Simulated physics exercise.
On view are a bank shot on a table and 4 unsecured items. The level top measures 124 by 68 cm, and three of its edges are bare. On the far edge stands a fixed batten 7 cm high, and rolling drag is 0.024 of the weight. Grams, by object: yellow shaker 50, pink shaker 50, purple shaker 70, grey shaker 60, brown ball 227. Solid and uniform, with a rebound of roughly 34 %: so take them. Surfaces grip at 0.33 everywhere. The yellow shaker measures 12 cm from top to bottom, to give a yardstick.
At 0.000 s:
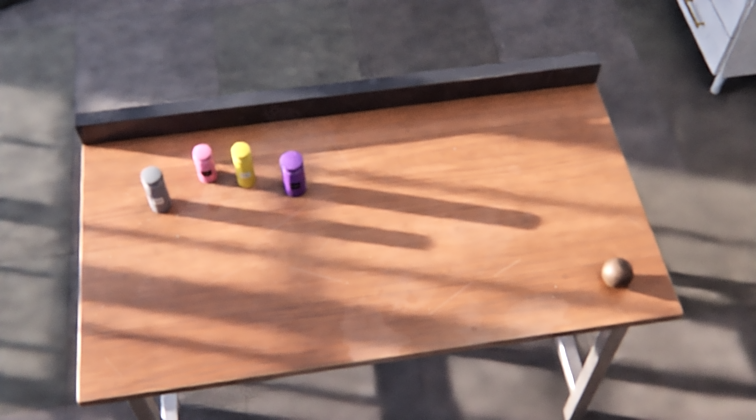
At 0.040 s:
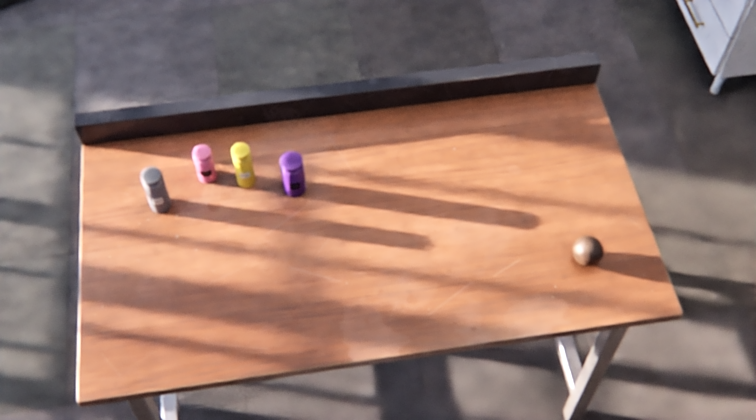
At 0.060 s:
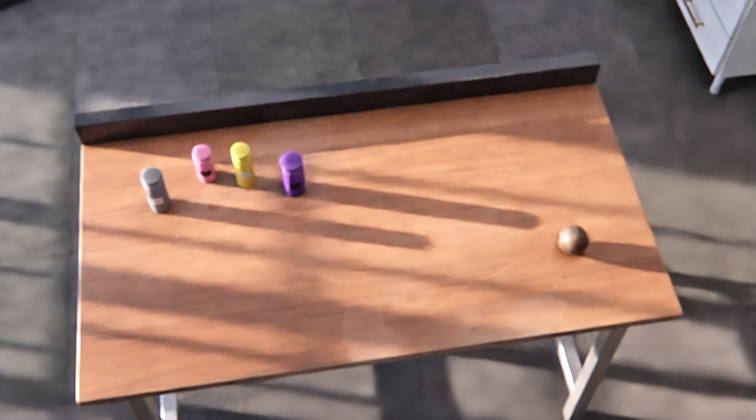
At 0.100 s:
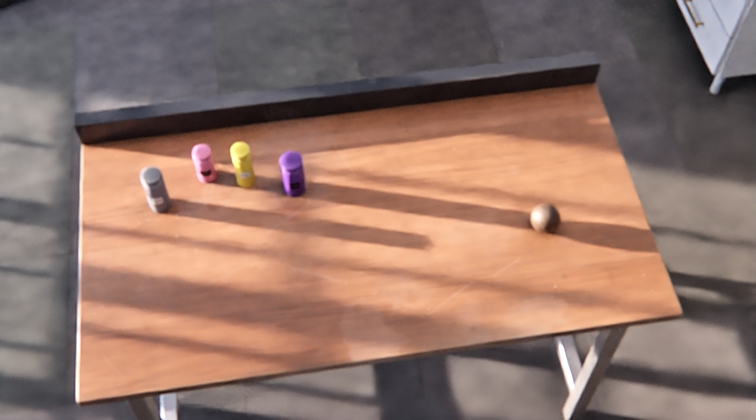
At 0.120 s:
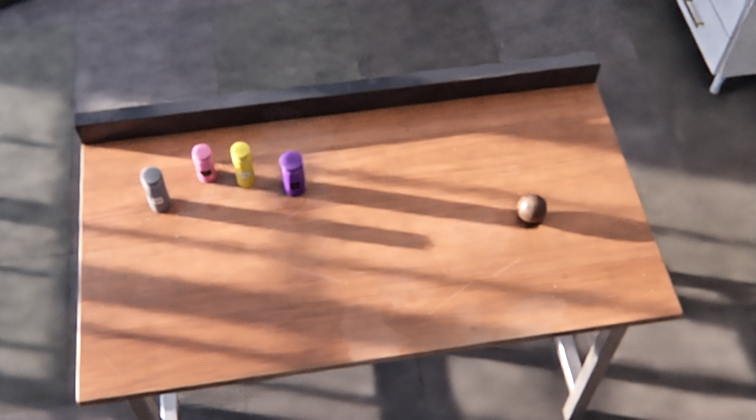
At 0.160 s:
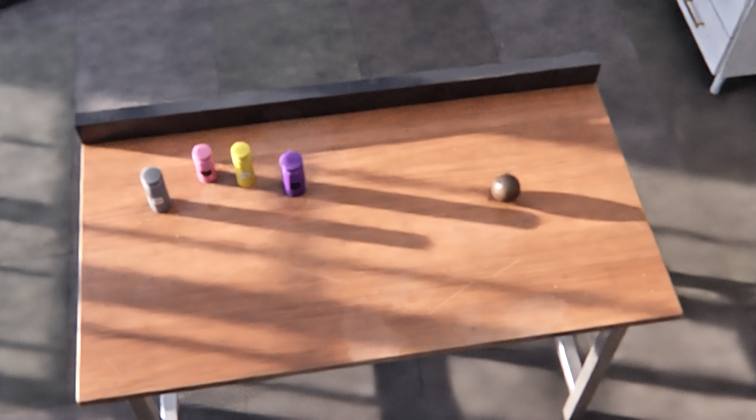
The clip opens on a wooden table with a dark raised strip along its back edge, where grey, pink, yellow and purple shakers stand at the left and a brown ball sits near the right front corner. The ball rolls steadily up and leftward across the tabletop, while the shakers stay still.
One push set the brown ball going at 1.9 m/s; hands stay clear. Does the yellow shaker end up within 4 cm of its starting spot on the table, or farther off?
It ends up farther off.
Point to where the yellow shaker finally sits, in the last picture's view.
Near (162, 184).
Around 0.56 s, brown ball near (326, 147).
Around 1.06 s, brown ball near (197, 189); yellow shaker shifted 16 cm near (172, 184); purple shaker at 14° to upright.
Finally (2.7 s), not toppled but over 4 cm from the start, yellow shaker; the other 3 still in place (within 4 cm). Final places as that camera would see them, yellow shaker near (162, 184).
